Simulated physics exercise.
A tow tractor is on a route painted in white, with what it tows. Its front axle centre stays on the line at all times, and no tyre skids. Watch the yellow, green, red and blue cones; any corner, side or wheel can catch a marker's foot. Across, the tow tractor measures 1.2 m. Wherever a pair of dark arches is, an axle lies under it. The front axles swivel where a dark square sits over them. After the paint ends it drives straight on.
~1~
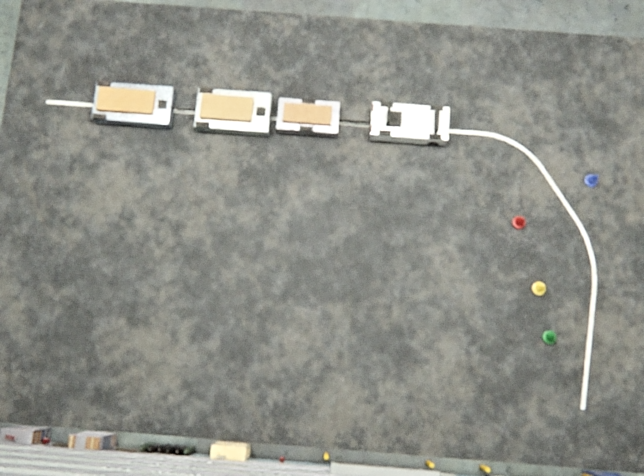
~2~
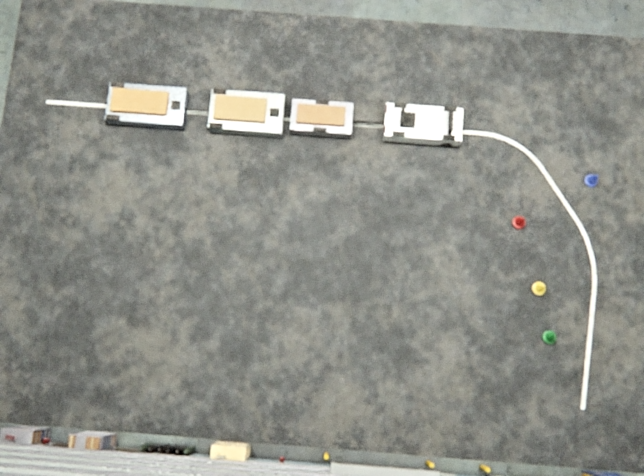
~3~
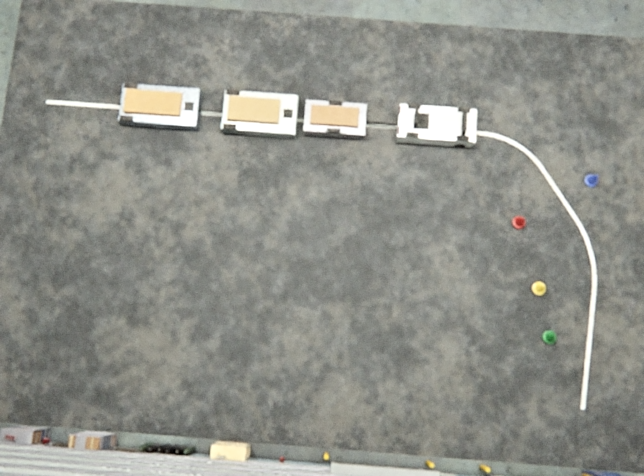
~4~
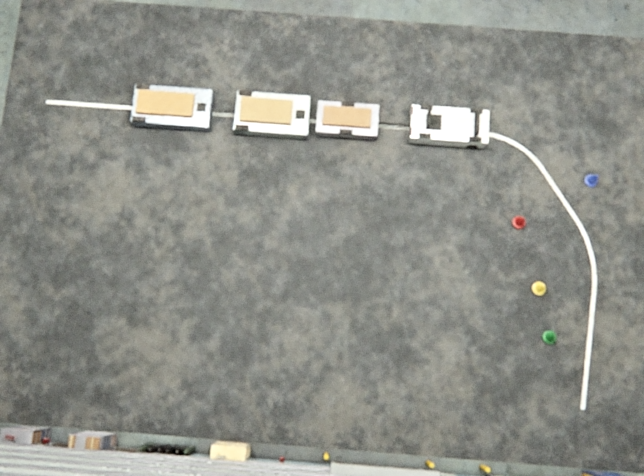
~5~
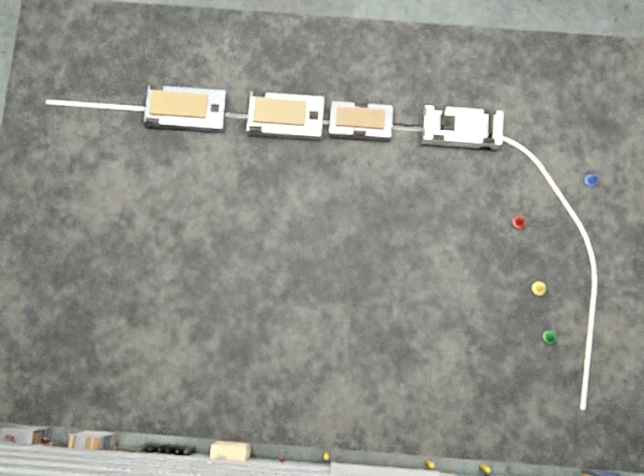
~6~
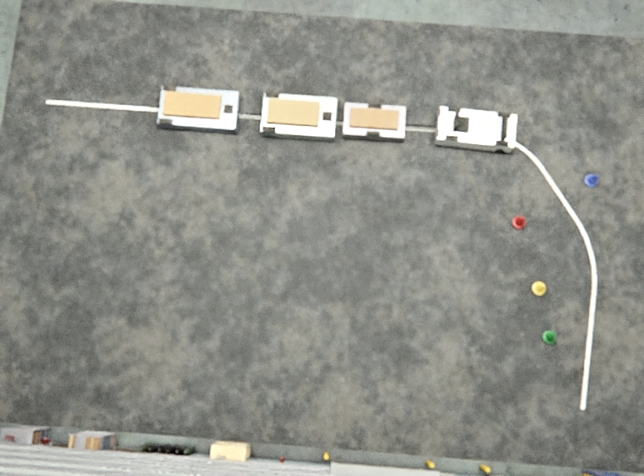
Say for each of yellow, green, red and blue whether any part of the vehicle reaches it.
Yellow - reached. Green - reached. Red - reached. Blue - never reached.
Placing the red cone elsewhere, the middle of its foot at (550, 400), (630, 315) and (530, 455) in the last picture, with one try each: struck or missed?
The first place gets a hit, the second no contact, the third no contact.
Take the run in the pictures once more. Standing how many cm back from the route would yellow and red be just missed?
Yellow 20, red 45.
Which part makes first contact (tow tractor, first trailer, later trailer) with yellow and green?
Yellow is met first by some trailer further back, and green by some trailer further back.
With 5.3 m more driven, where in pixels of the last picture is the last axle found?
The axle is about at (304, 114).
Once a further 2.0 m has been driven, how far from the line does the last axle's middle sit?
Axle-to-line distance: Approx. 0 cm.
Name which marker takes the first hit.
The red one.
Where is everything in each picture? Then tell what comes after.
Nose (444, 123); last axle (102, 100); still straight; yellow (540, 288), green (551, 337), red (520, 222), blue (593, 179); 3 trailers, in the first picture.
Nose (458, 124); last axle (115, 101); still straight, in the second picture.
Nose (472, 125); last axle (129, 102); still straight, in the third picture.
Nose (484, 126); last axle (141, 103); still straight, in the fourth picture.
Nose (498, 127); last axle (154, 104); still straight, in the fifth picture.
Nose (511, 130); last axle (168, 105); turned 2°; yellow (540, 288), green (551, 337), red (520, 222), blue (593, 179), in the sixth picture.
After another 3.1 m, the last axle is at (247, 111) of the last picture, on the line; blue has been passed with 30 cm to spare.
After another 11.2 m, the last axle is at (445, 140) of the last picture, 55 cm off the line; the second trailer has hit red.
After another 15.9 m, the last axle is at (538, 218) of the last picture, 135 cm off the line; the second trailer has hit green.
After another 16.6 m, the last axle is at (547, 235) of the last picture, 140 cm off the line; the third trailer has hit yellow.
After another 23.1 m, the last axle is at (579, 425) of the last picture, 25 cm off the line; 3 of 4 struck in all.
